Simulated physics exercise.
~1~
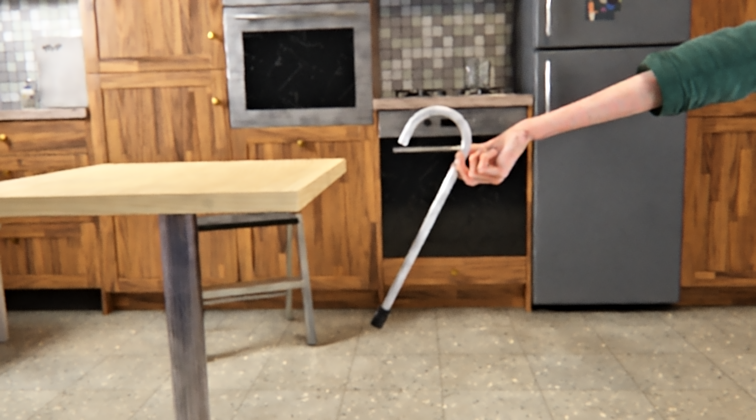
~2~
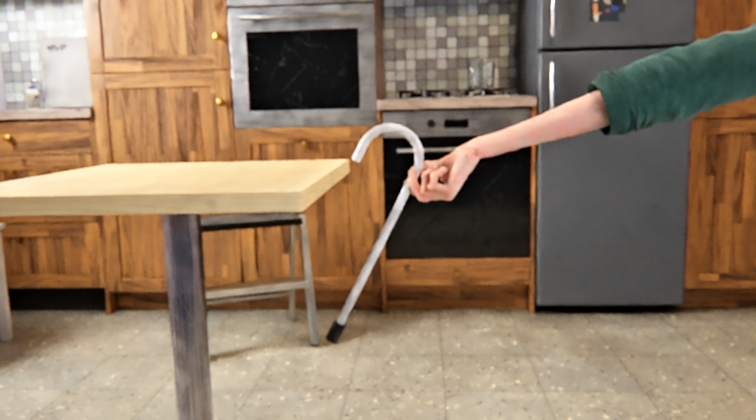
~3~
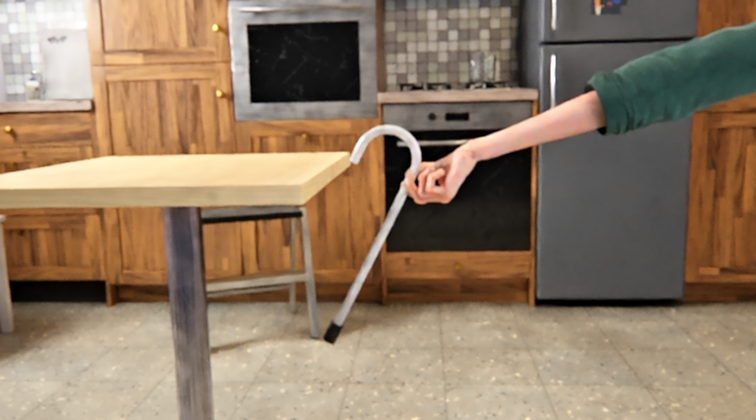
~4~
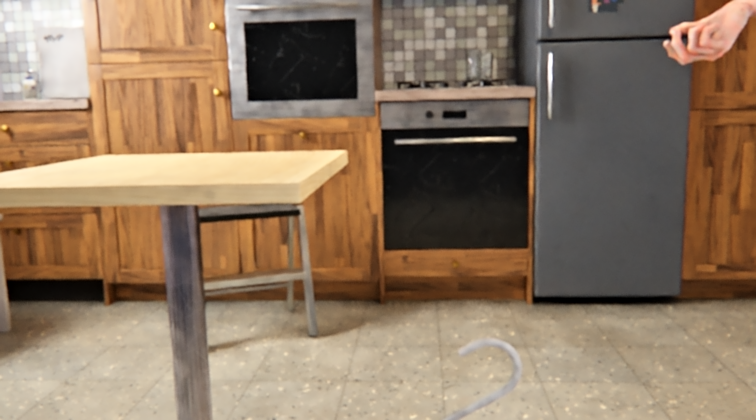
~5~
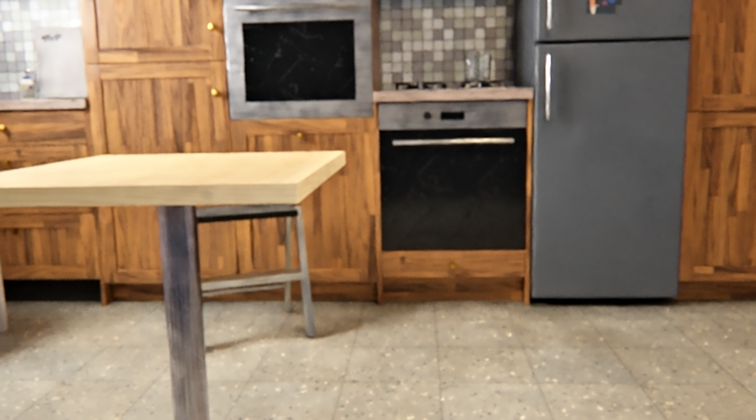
An arm in a green sleeve reaches in from the right, holding a white cane with a curved handle and a dark tip in a kitchen seen from the front by a slightly swaying camera. A pale wooden table stands at the left, with a stool behind it, wooden cabinets and an oven beyond, and a grey fridge at the right. The hand moves the cane left and lowers its hook slightly at the table's edge. The hand then lets go and draws back, while the cane slips off and falls toward the lower right. Finally, the cane and arm are out of view, and the table remains in place.
